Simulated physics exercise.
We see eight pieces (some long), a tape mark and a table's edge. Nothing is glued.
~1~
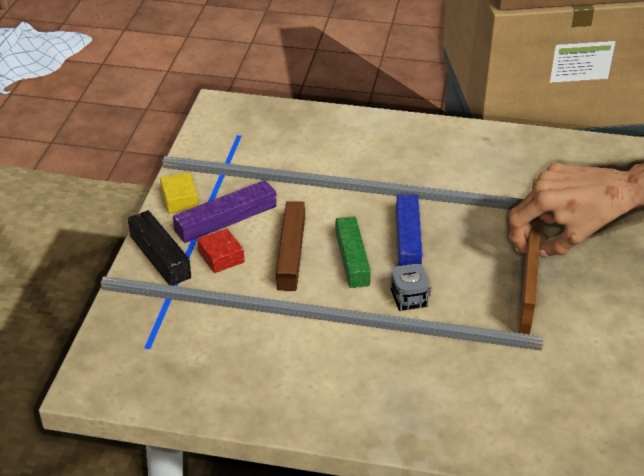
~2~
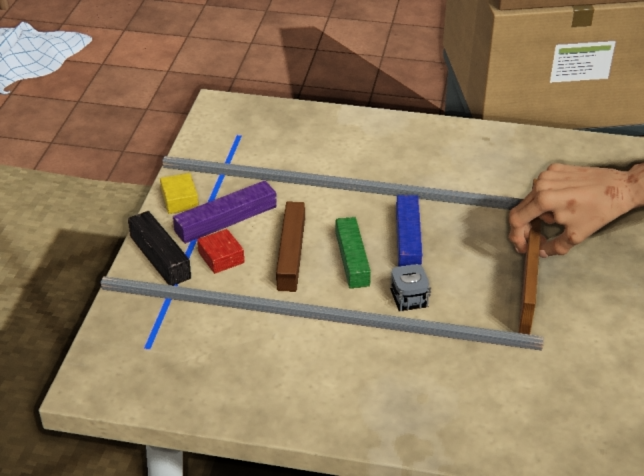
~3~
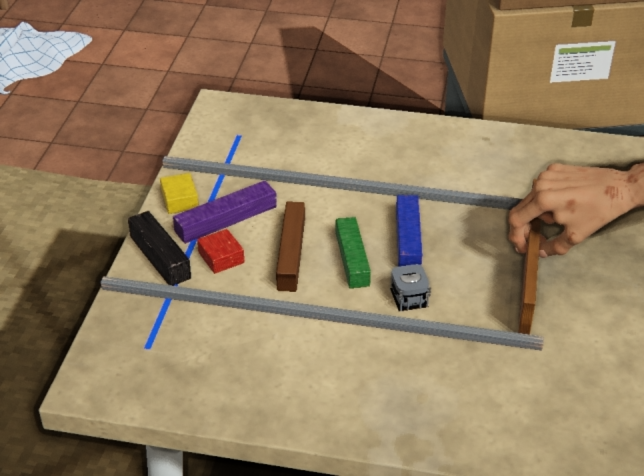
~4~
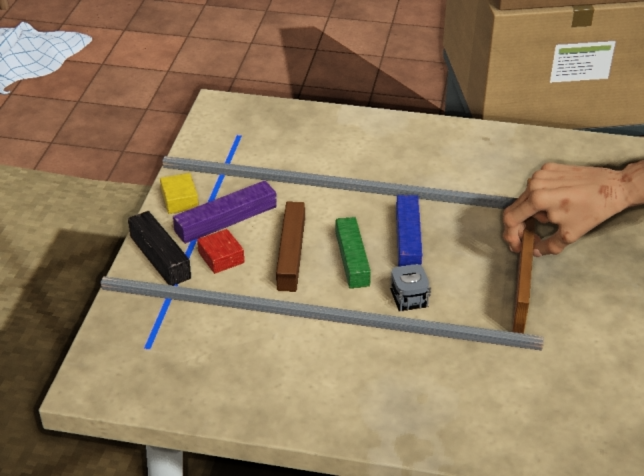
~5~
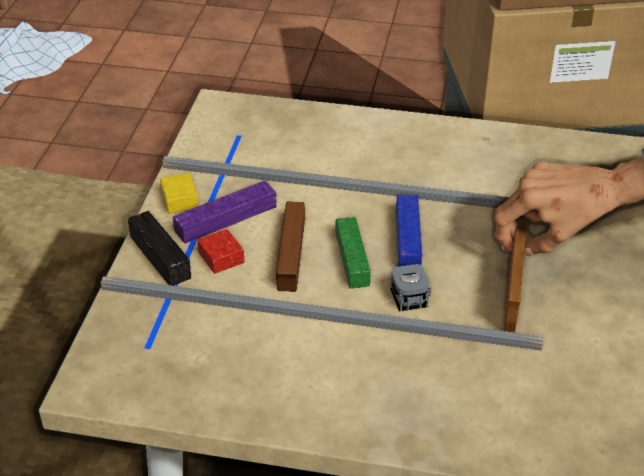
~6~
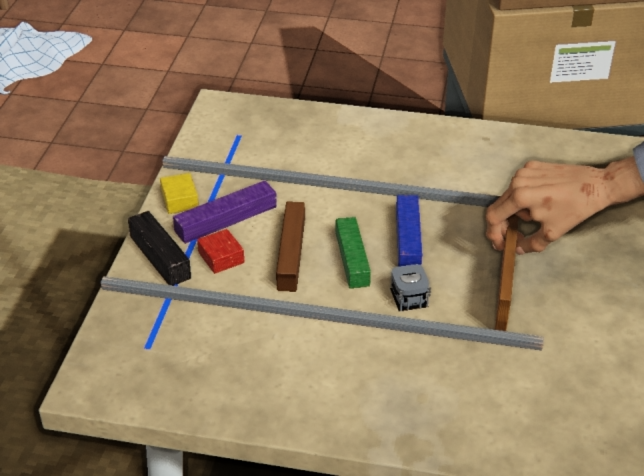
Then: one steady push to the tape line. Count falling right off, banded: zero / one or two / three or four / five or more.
Band: Three or four.
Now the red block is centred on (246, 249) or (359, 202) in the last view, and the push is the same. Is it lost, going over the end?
Well, in the first try it leaves the top, and in the second it is not lost.
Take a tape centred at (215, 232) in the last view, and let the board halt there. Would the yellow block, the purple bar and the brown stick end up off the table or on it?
OK, so the yellow block comes off, the purple bar stays where it is, and the brown stick? It stays where it is.
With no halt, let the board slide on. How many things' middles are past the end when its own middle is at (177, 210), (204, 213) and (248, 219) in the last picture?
Going through the three places, I get 5, 3 and 0.
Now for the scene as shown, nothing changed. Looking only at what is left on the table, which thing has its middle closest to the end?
Going by centres, it is the purple bar.
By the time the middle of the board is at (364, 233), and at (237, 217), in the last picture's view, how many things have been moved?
Counts: 3 and 8.
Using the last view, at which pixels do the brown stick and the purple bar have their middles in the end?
Brown stick at about (140, 223), purple bar at about (149, 184).
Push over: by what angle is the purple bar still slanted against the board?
Out of line by around 50°.
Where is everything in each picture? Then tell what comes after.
The first frame shows yellow block (179, 193); black bar (159, 247); purple bar (226, 211); board (532, 255); tape (198, 230).
The second frame shows black bar (159, 248); green bar (353, 252).
The third frame shows purple bar (226, 212); board (532, 255).
The fourth frame shows yellow block (179, 193); brown stick (291, 245).
The fifth frame shows black bar (159, 248); red block (221, 251).
The sixth frame shows yellow block (179, 193); black bar (159, 248); purple bar (226, 212); board (509, 252); tape (198, 230).
A little later, none off yet; yellow block at rest near (179, 193); black bar at rest near (159, 248); purple bar at rest near (226, 212).
When it is over, the number that fall off is three or four; down, red block, black bar and yellow block.
